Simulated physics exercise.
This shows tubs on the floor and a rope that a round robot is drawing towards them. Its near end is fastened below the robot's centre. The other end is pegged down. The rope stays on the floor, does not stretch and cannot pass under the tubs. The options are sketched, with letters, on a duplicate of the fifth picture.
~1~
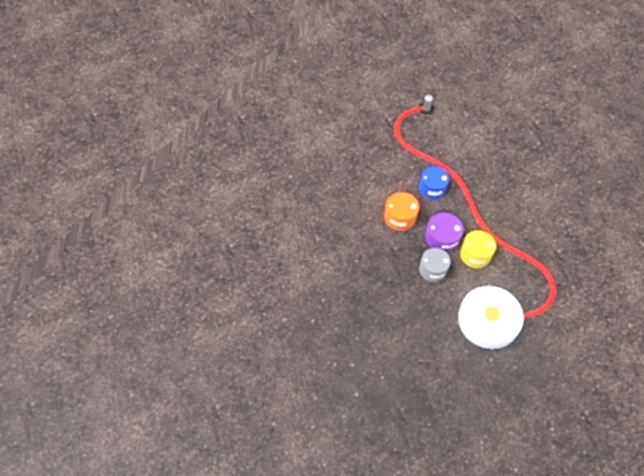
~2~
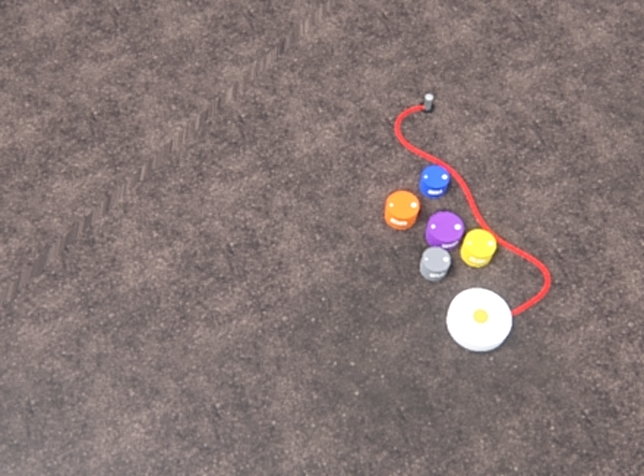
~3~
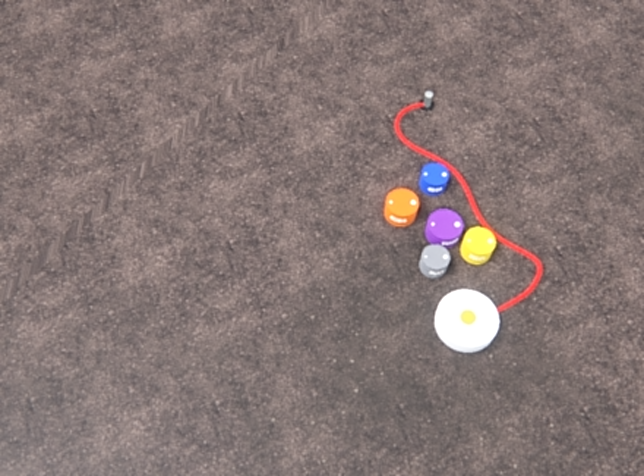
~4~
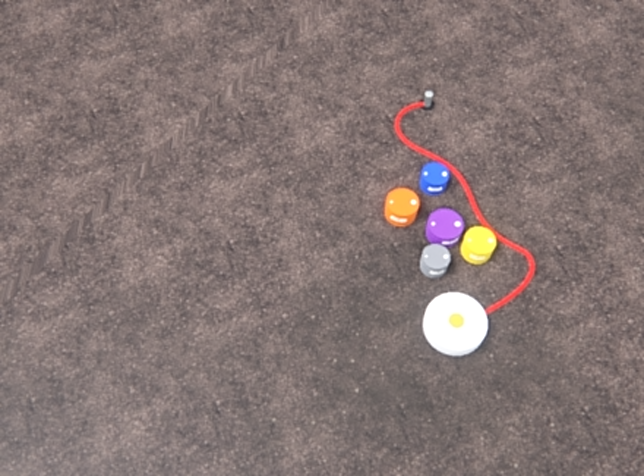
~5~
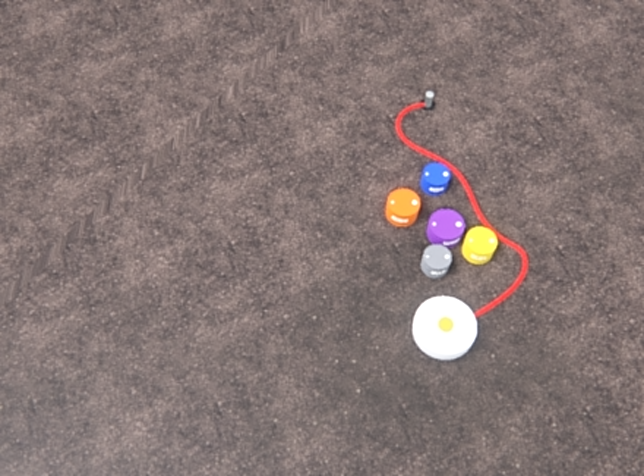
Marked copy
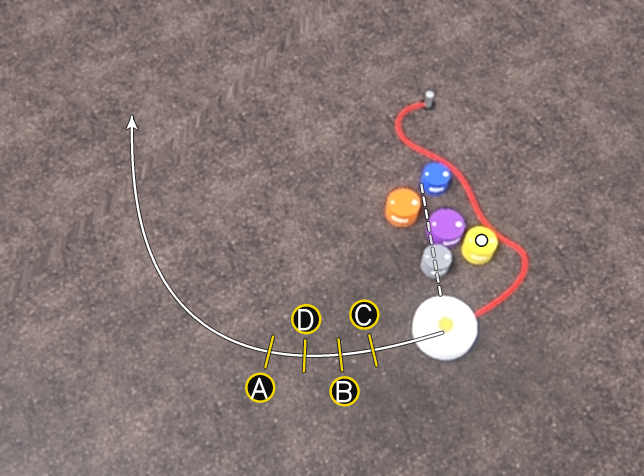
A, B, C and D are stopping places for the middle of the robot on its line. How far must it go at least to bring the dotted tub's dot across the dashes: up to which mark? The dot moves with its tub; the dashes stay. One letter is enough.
At A, and not before.
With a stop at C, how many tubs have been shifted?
By then, none.
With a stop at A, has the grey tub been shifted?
By then, yes.
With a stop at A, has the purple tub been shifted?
Yes.
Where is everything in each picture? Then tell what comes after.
Grey tub (435, 265); blue tub (434, 183); orange tub (401, 211), in the first picture.
Robot (478, 320); peg (428, 103), in the second picture.
Robot (466, 321); purple tub (444, 229), in the third picture.
Robot (455, 325); blue tub (434, 179), in the fourth picture.
Robot (444, 329); peg (429, 100); yellow tub (479, 246); purple tub (445, 229), in the fifth picture.
On the copy, A at (269, 352); B at (340, 355); C at (373, 350); D at (305, 356); the dashed line at (431, 239); the route from (442, 333) via (188, 311) to (132, 116); the white dot at (482, 240).
On A. First, robot (386, 344); yellow tub (479, 246).
Then, robot (323, 352); yellow tub (465, 245); purple tub (439, 225).
Finally, robot (269, 348); yellow tub (414, 238); purple tub (432, 217); grey tub (394, 256); the dot on the yellow tub is over the dashed line.
By contrast, B leaves the dotted tub short, at (478, 245); C leaves the dotted tub short, at (479, 246); D leaves the dotted tub short, at (451, 245).
